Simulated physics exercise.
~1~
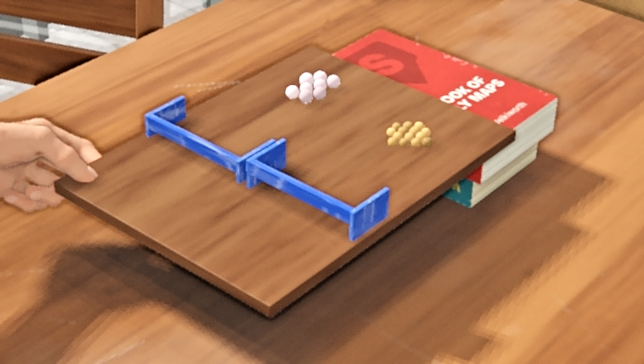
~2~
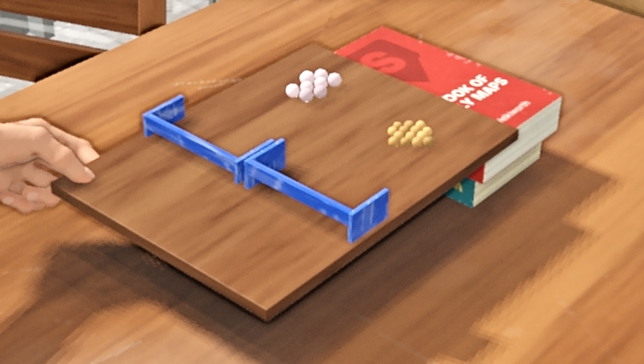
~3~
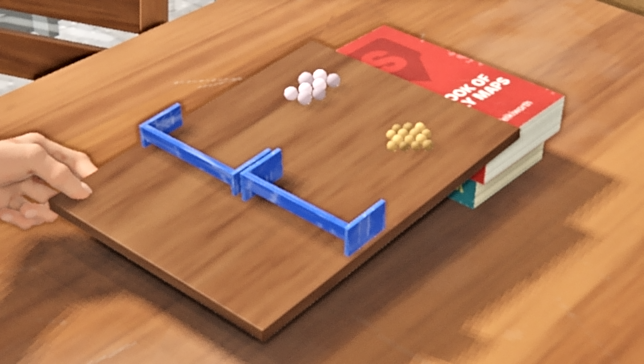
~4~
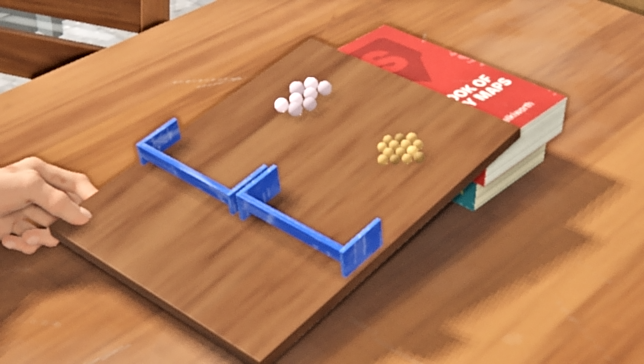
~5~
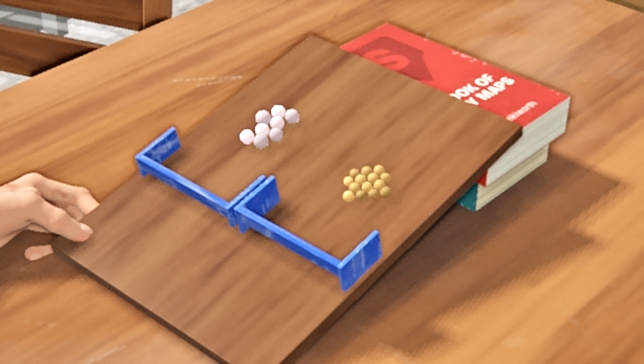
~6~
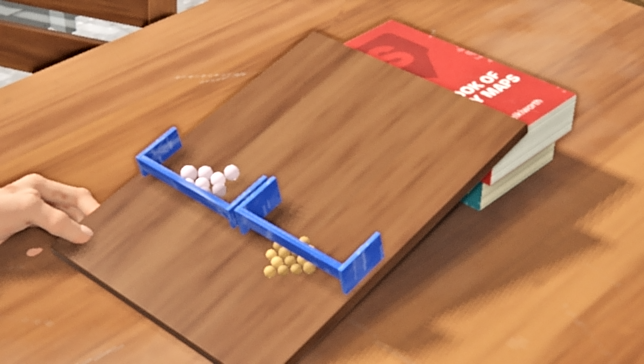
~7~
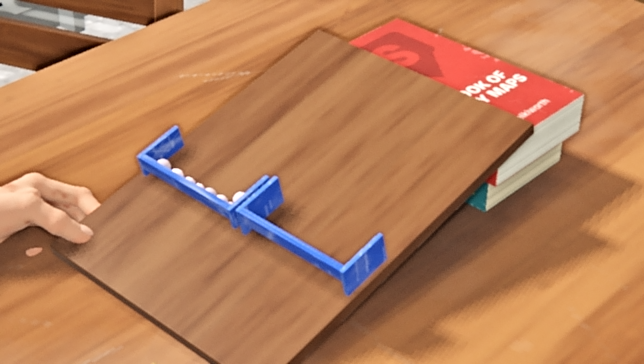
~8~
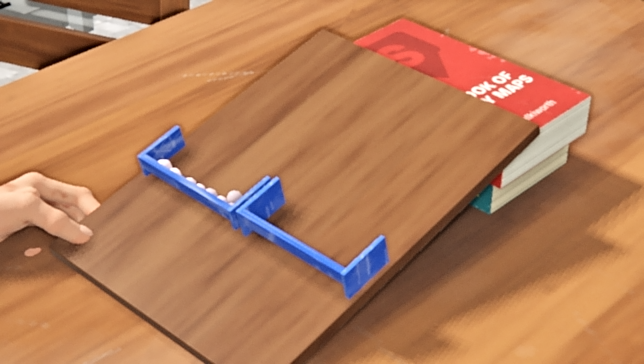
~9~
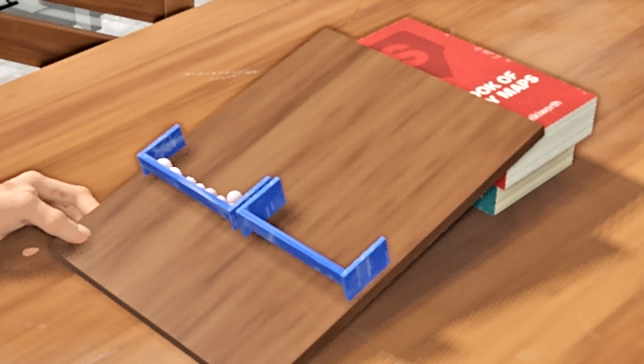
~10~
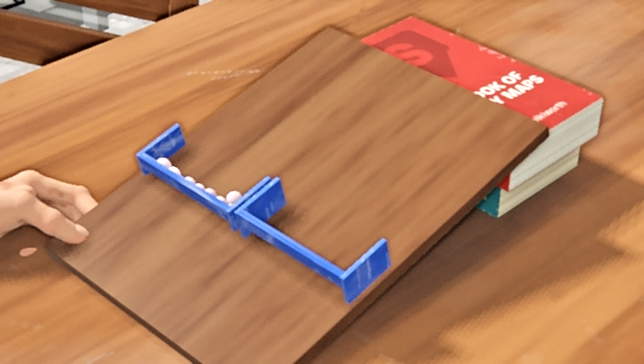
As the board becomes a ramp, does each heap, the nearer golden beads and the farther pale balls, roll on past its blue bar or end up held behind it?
The nearer golden beads roll on past their bar and out of view. The farther pale balls end up gathered behind theirs.
